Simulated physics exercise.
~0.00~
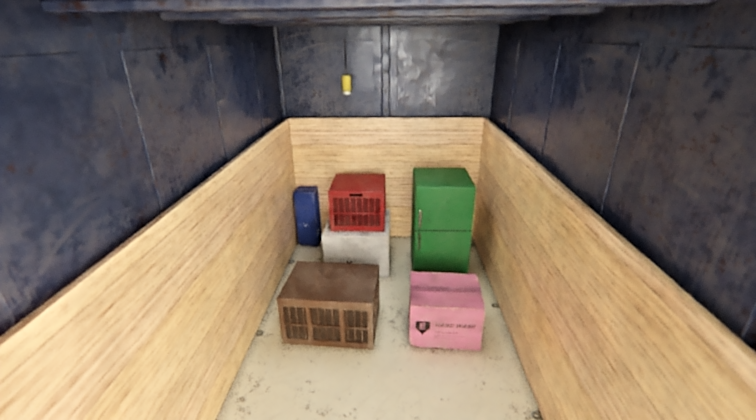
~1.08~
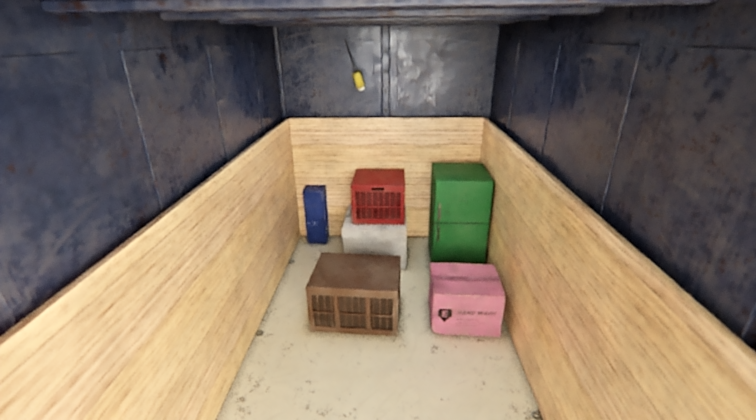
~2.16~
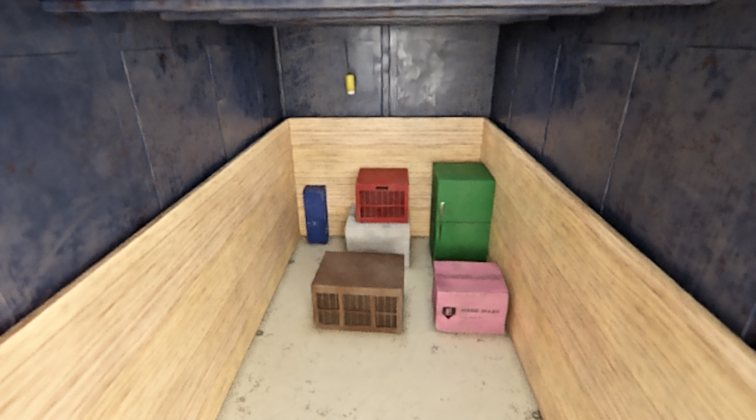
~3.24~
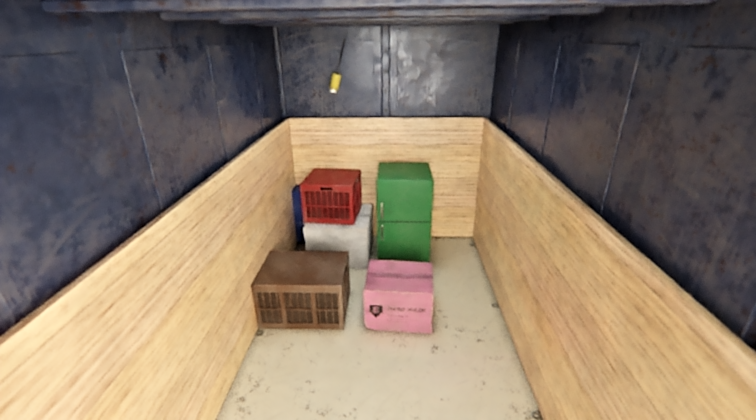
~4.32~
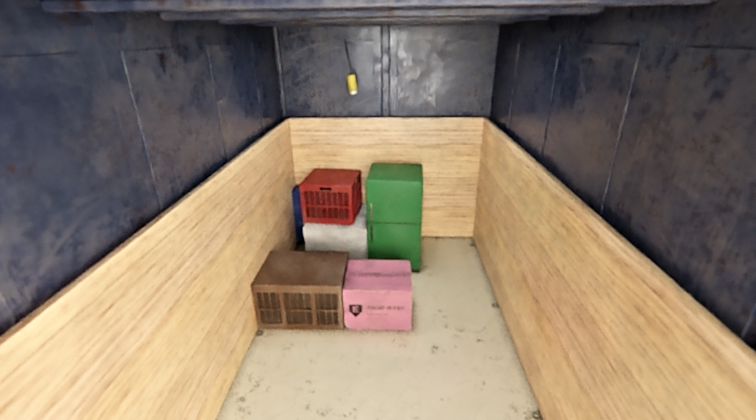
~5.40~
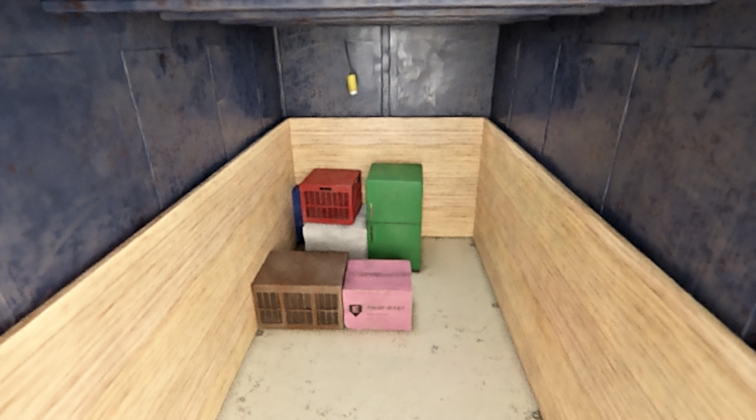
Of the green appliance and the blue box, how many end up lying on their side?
None of them do. The green appliance slides but stays upright, and the blue box still stands by the left wall, partly hidden.
